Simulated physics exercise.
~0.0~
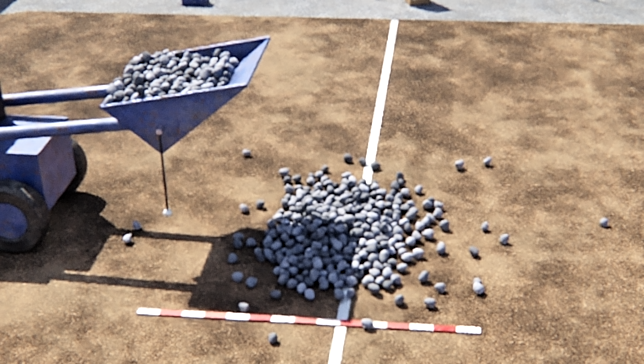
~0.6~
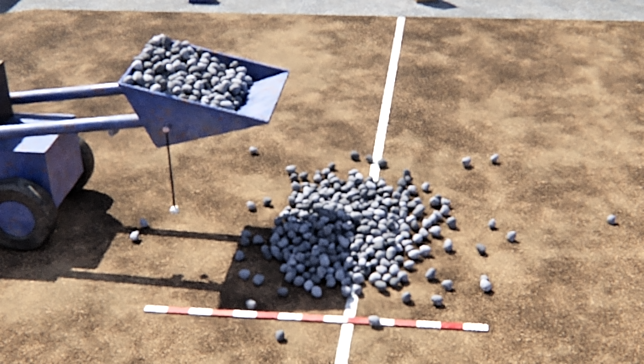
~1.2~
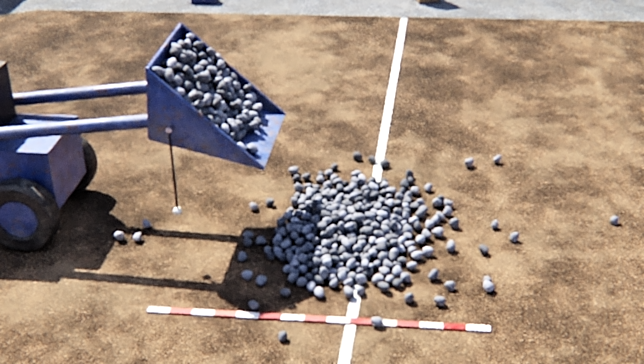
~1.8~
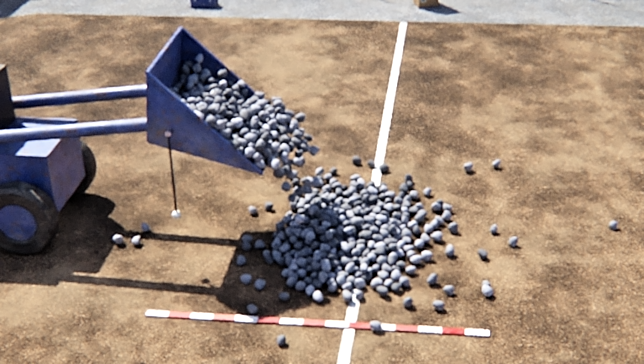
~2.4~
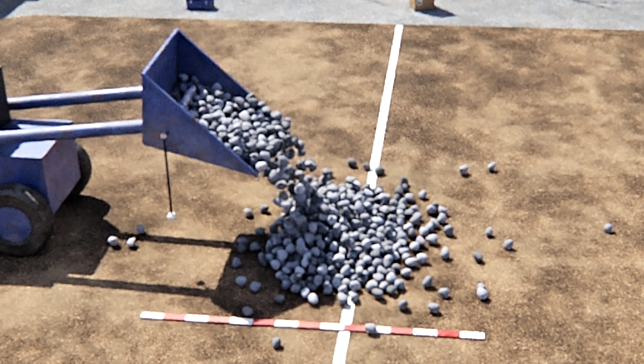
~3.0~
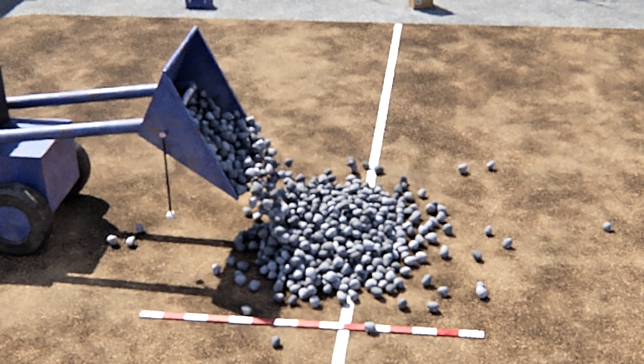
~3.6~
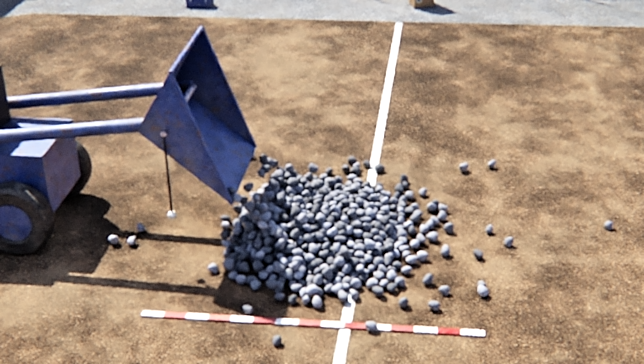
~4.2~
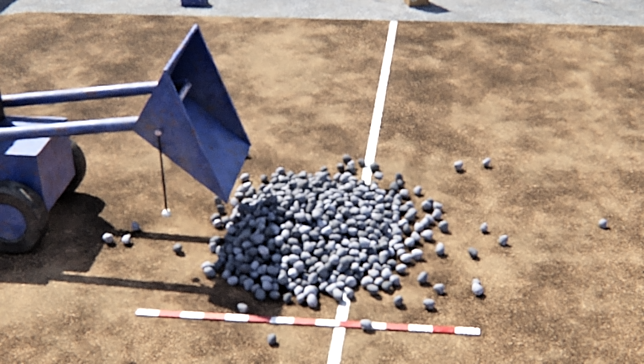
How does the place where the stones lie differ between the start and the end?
At the start the stones are split between the raised bucket and the heap on the ground. At the end they all lie lower down, together on the ground in one larger heap beside and across the white line.
